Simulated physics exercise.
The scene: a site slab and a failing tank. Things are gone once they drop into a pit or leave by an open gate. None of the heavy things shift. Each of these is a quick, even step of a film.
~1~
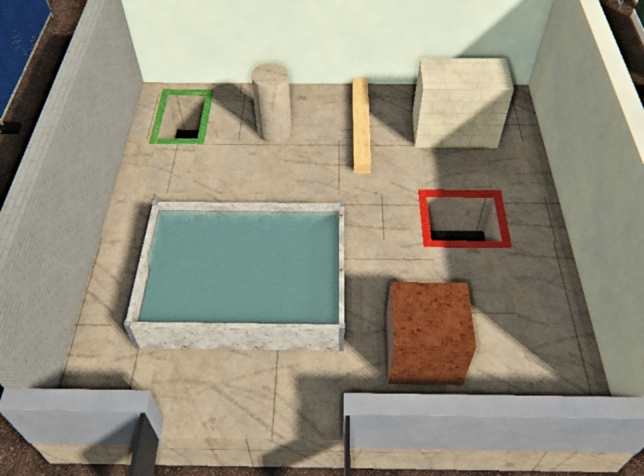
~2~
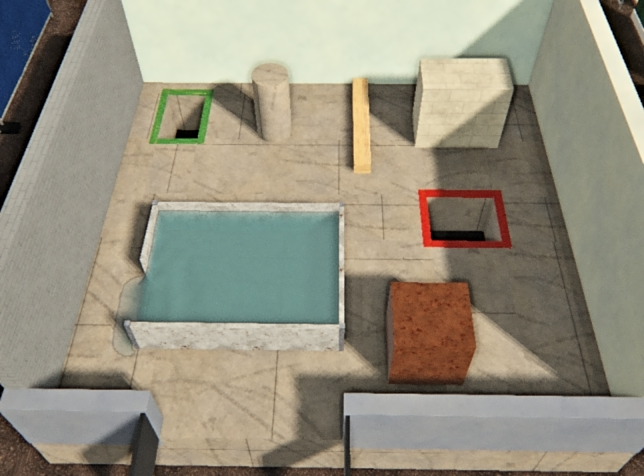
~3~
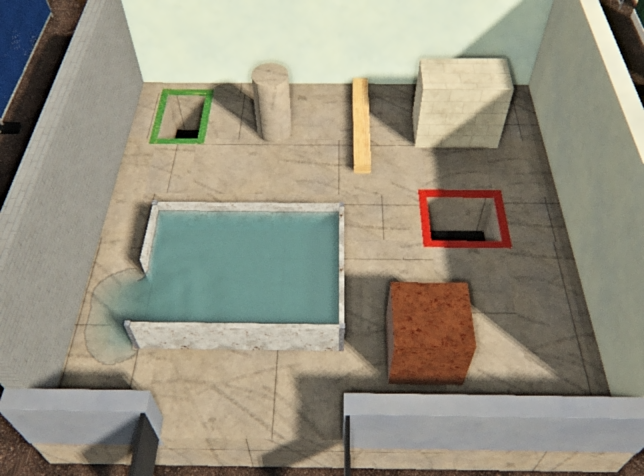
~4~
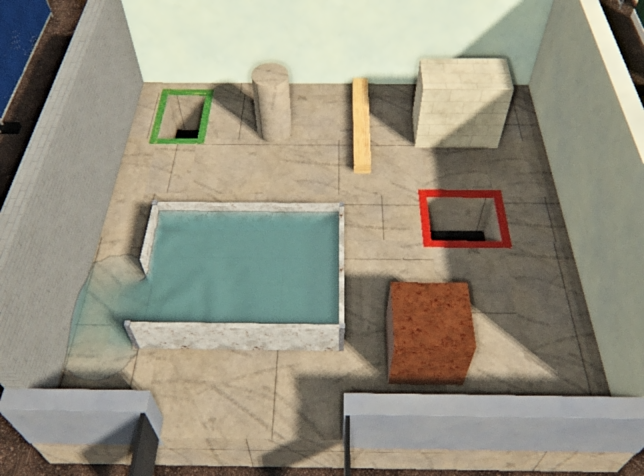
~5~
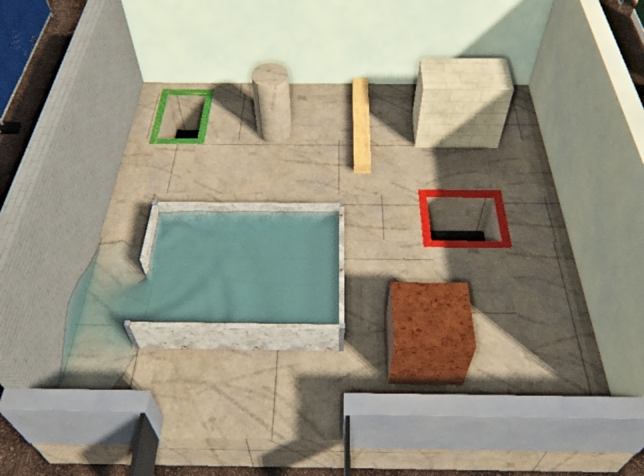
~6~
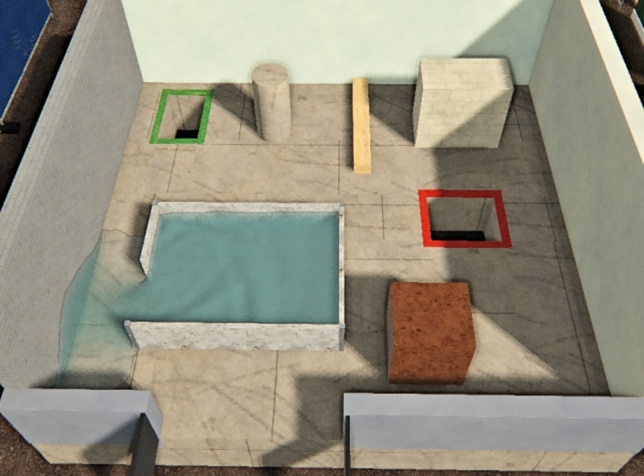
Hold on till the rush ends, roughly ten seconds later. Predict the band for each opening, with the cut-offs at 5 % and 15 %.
In the end I expect the gate to account for five up to fifteen per cent. I expect the red pit to account for a fraction below five per cent. I expect the green pit to account for upward of fifteen per cent.
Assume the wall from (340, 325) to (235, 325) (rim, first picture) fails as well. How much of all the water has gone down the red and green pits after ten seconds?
Parts in a hundred: Red 4, green 0.
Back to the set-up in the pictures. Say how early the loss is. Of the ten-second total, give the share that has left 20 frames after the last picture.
Estimate: Some 15 %.
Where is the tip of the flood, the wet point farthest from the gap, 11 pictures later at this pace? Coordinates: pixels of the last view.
The farthest wet spot is near (135, 116).
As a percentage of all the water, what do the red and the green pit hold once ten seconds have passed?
The first holds 2 per cent and the second 16 per cent.
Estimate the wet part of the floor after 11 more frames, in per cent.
That comes to about 25 per cent.
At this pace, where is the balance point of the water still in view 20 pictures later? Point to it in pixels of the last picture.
Somewhere near (211, 293).
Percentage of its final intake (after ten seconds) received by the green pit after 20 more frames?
Some 20 per cent.
A moment on, water covers 10 % of the floor; the gate 0 %, the red pit 0 %, the green pit 0 %.
Next, water covers 25 % of the floor; the gate 0 %, the red pit 0 %, the green pit 0 %.
Then, water covers 40 % of the floor; the gate 1 %, the red pit 0 %, the green pit 4 %.
Later, water covers 60 % of the floor; the gate 4 %, the red pit 0 %, the green pit 10 %.
In the end, water covers 85 % of the floor; the gate 8 %, the red pit 3 %, the green pit 17 %.
